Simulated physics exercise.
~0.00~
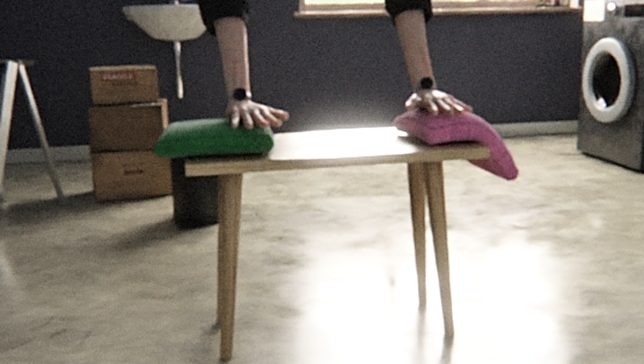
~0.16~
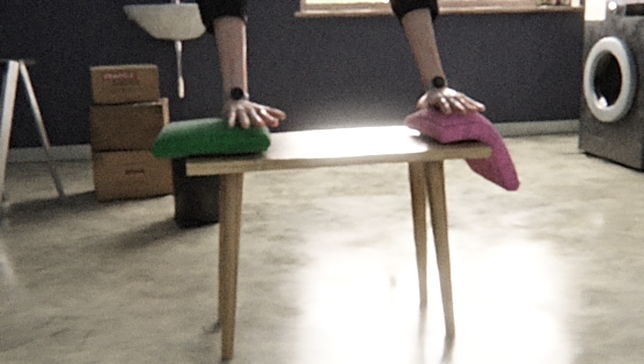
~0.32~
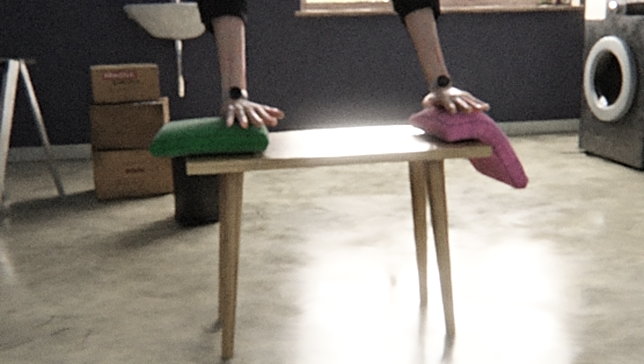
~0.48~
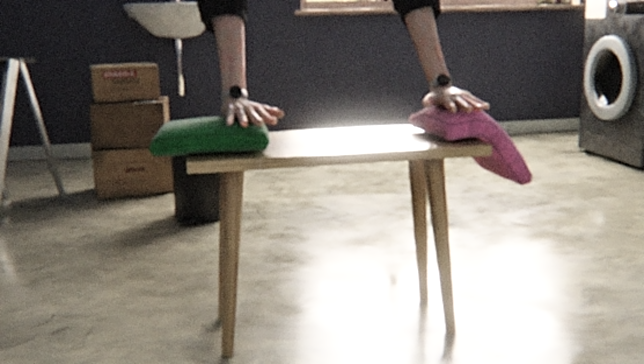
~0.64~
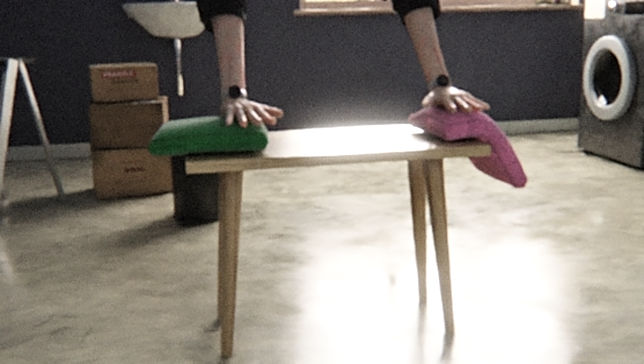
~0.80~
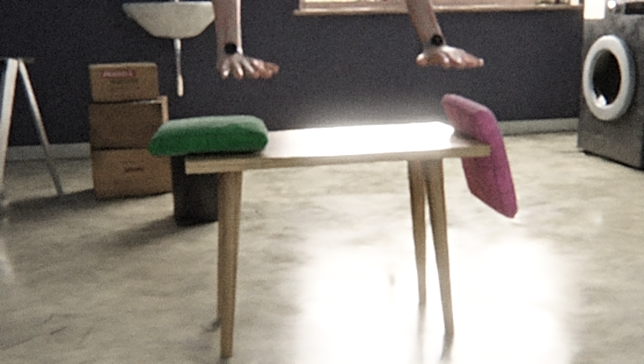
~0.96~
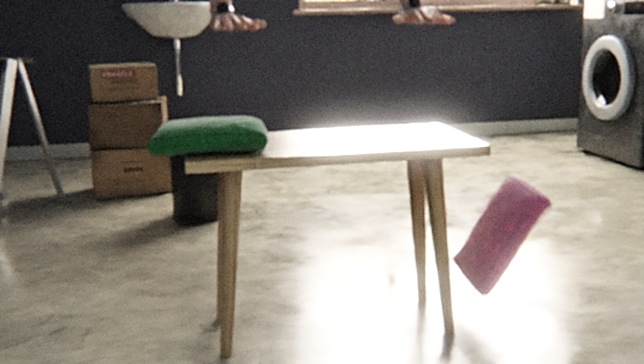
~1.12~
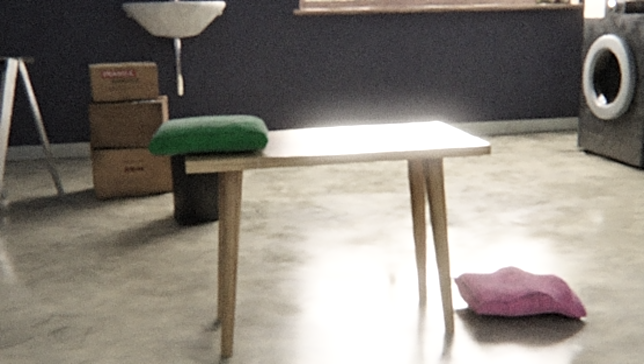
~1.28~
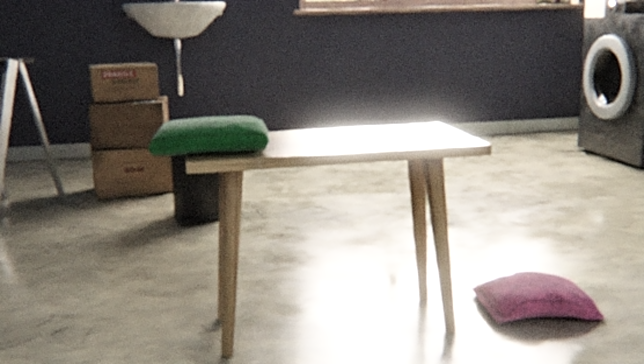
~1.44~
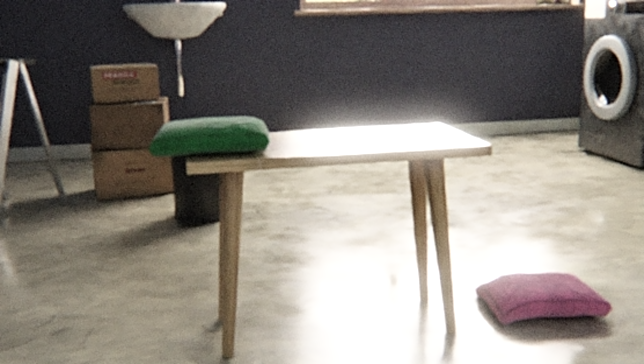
On a small wooden bench, hands release two cushions; green stays, pink tumbles to the floor.
